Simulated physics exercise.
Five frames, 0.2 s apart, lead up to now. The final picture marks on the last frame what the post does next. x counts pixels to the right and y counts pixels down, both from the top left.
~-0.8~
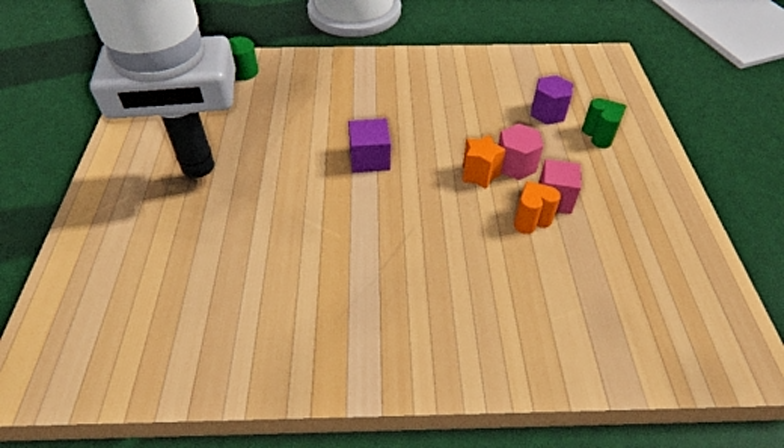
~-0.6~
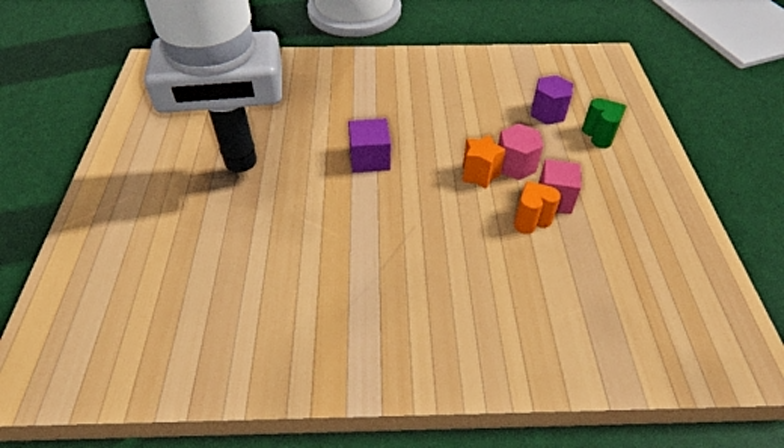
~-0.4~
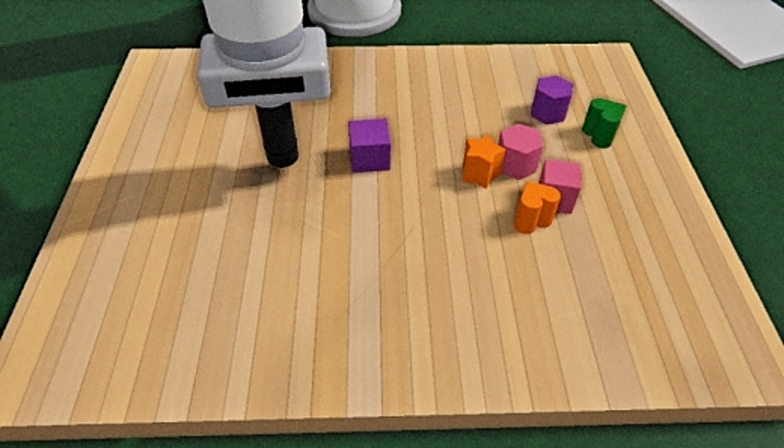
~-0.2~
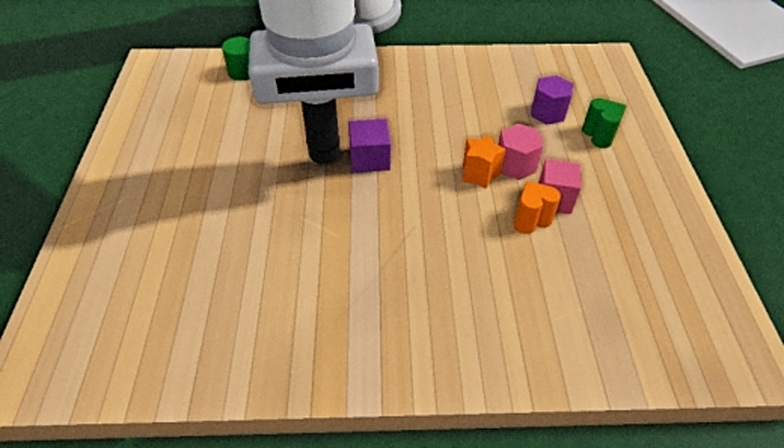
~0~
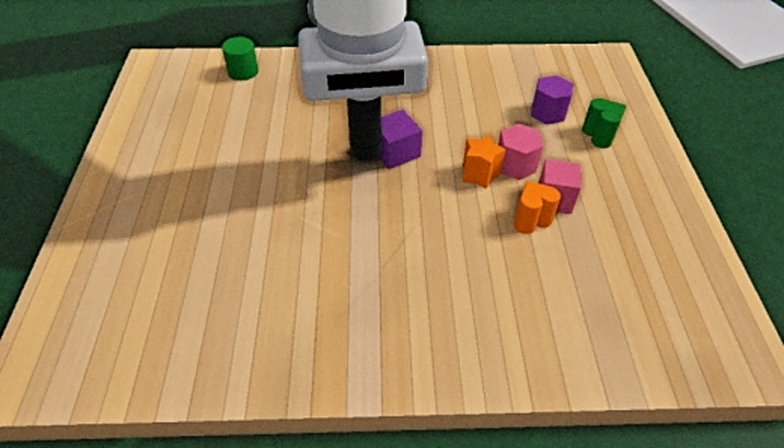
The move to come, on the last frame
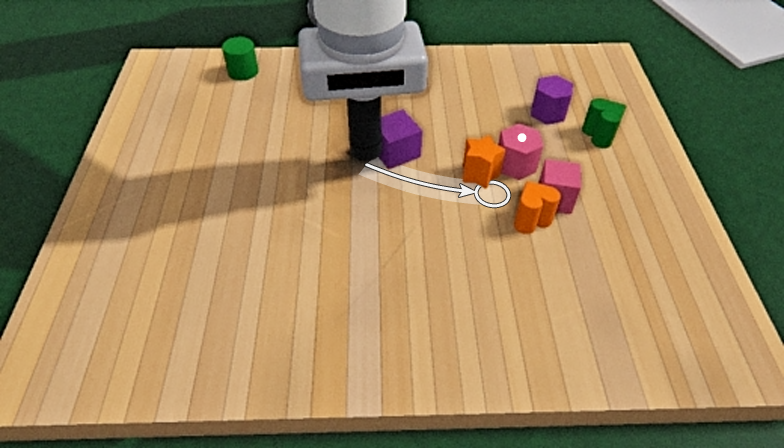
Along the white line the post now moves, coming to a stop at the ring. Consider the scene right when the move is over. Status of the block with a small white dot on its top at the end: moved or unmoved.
By then it is displaced.
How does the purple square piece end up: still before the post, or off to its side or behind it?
Expect to find it next to or behind the post.
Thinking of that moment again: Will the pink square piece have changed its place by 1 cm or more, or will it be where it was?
Stays put.
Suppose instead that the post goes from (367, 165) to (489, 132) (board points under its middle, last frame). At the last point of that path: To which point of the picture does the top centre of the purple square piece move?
Near (483, 85).
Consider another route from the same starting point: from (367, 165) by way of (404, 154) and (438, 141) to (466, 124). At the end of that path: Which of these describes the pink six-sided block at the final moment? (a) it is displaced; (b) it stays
Letter b.
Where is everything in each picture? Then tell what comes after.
Tip of the post (199, 168), middles of tops, purple square piece (369, 131), orange star-shaped block (484, 147), pink six-sided block (522, 138), orange heart block (539, 194), pink square piece (563, 173), in the first picture.
Post (241, 163), nothing pushed, in the second picture.
Post (283, 158), nothing pushed, in the third picture.
Post (325, 154), nothing pushed, in the fourth picture.
Post (366, 152), purple square piece (396, 125), orange star-shaped block (484, 147), pink six-sided block (522, 138), orange heart block (539, 194), pink square piece (563, 173), in the fifth picture.
The line goes from (367, 165) through (426, 184) to (492, 194); the dot is on the pink six-sided block.
The first path, step by step. One third of the way, post (407, 166); purple square piece (408, 125), turned 35° anticlockwise.
Two thirds of the way, post (451, 176); purple square piece (408, 125), turned 35° anticlockwise.
At the end, post (495, 181); purple square piece (408, 125), turned 35° anticlockwise; orange star-shaped block (505, 146); pink six-sided block (535, 133), turned 15° anticlockwise; orange heart block unmoved; pink square piece unmoved.
